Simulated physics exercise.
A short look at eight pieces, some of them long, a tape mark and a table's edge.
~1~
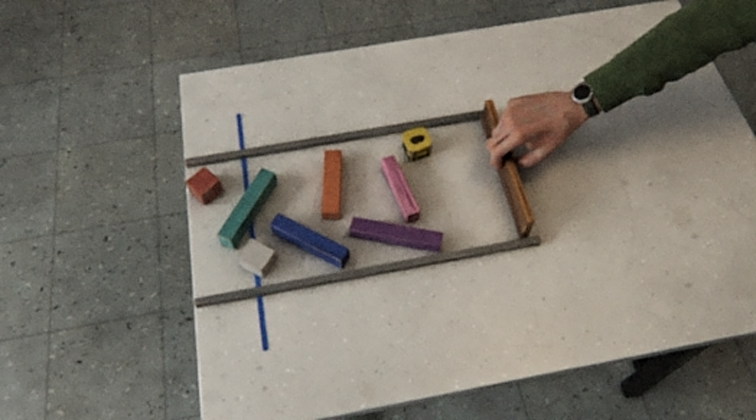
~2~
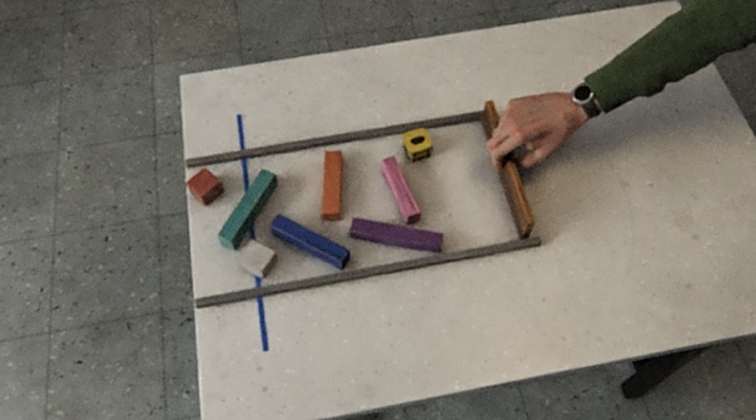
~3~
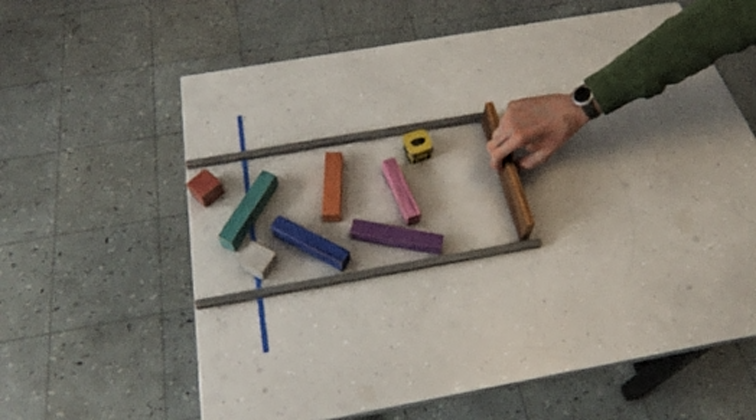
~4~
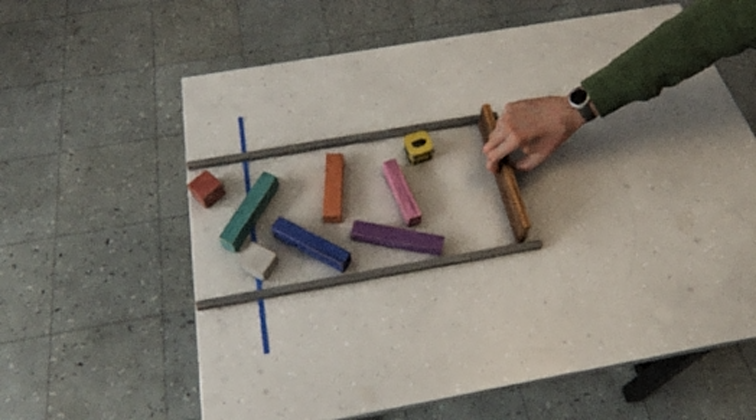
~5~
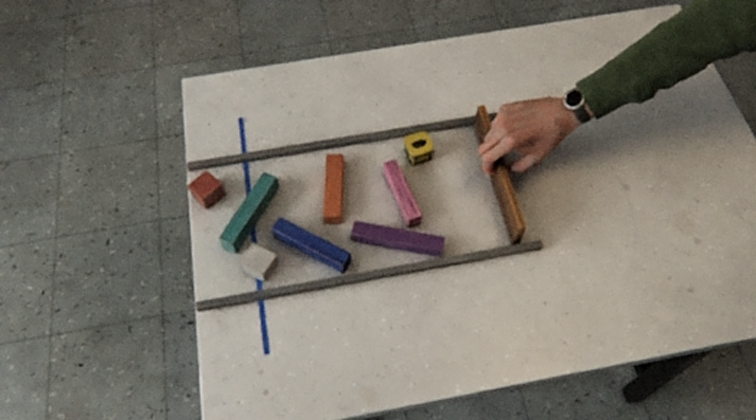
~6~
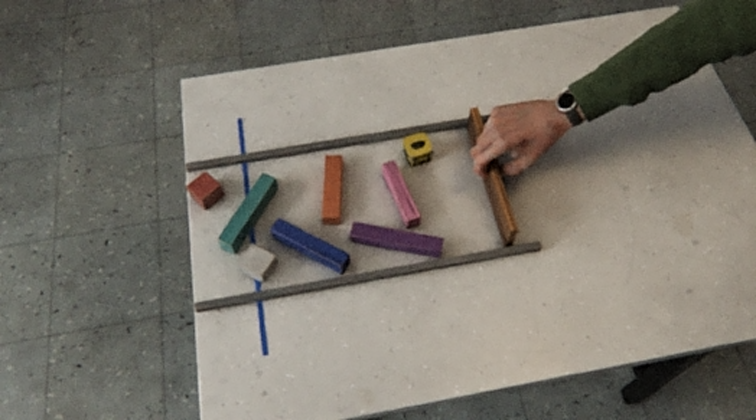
A hand slides a wooden board slightly left between two rails, while the colourful blocks and sticks on the table stay still.
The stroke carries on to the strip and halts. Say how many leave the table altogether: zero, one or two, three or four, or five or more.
In the end the number that fall off is one or two.
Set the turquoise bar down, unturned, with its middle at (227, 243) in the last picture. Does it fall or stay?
It is lost.
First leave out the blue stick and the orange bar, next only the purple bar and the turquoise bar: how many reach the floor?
It would be 0 and 0.
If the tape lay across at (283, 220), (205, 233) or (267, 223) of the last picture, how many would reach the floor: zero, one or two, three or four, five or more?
Taking them in turn, no fall at all; 5 or more; no fall at all.
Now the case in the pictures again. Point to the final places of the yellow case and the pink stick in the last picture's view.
About (233, 178), and the other about (243, 220).
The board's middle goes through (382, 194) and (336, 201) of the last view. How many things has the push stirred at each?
By then 3, and 5.
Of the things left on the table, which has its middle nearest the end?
That is the white block.
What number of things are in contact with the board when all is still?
That makes 3.
A little later, none off yet; red block at rest near (206, 191); turquoise bar at rest near (249, 213); white block at rest near (258, 263).
Next, none off yet; red block moving near (202, 191); turquoise bar shifted a little near (213, 217); white block shifted about its own width near (234, 275).
When it is over, the number that fall off is one or two; down, turquoise bar and red block.
